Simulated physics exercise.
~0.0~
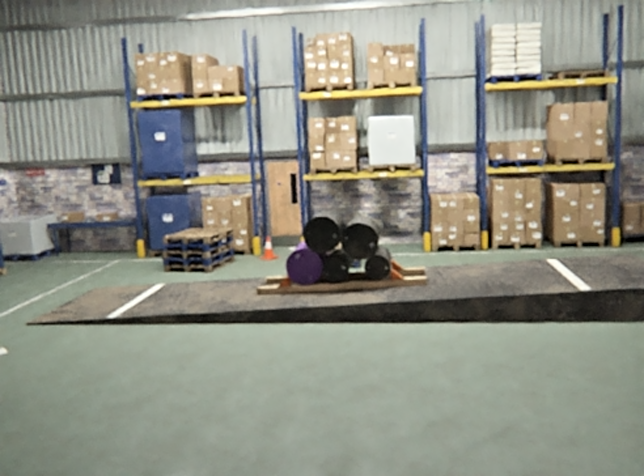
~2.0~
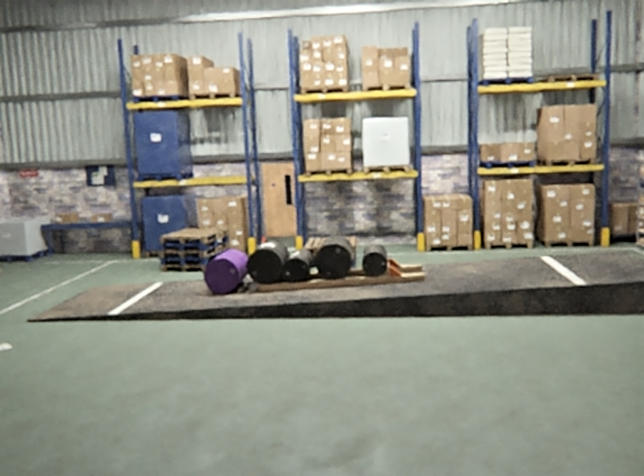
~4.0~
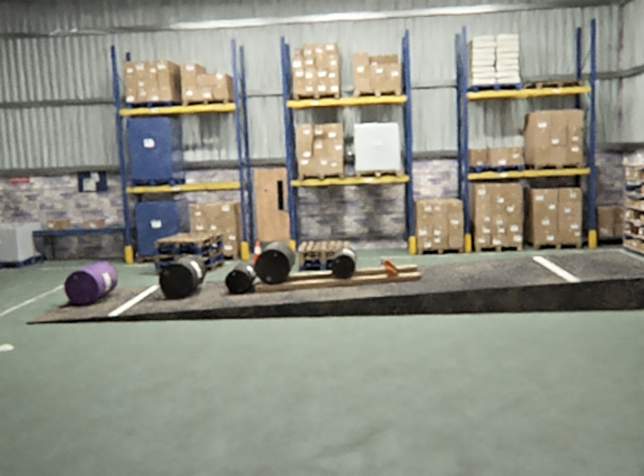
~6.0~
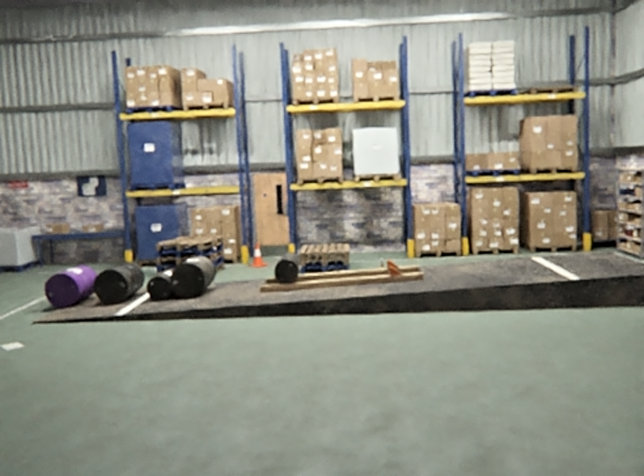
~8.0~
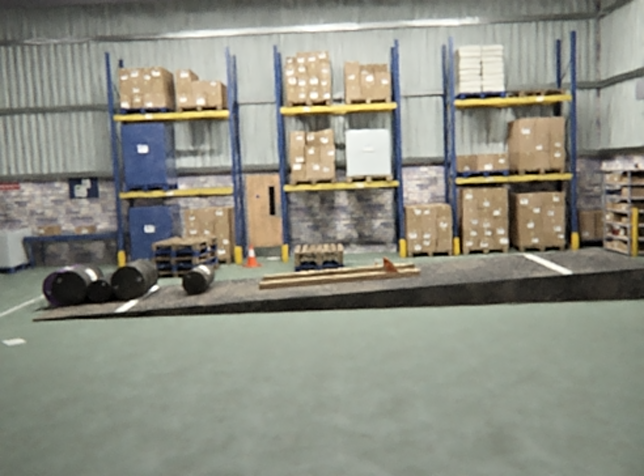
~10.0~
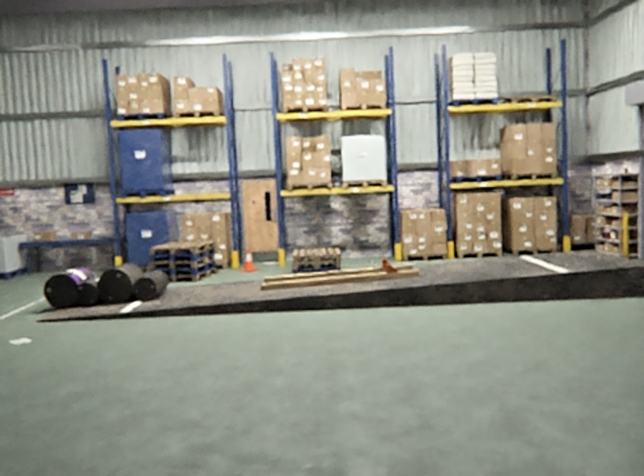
In the video, a purple drum and several black ones sit stacked on timber bearers on a sloping pad in a warehouse; the stack collapses and the drums roll left, the purple one leading past a white line, until they cluster at the pad's left end, leaving the bearers empty.
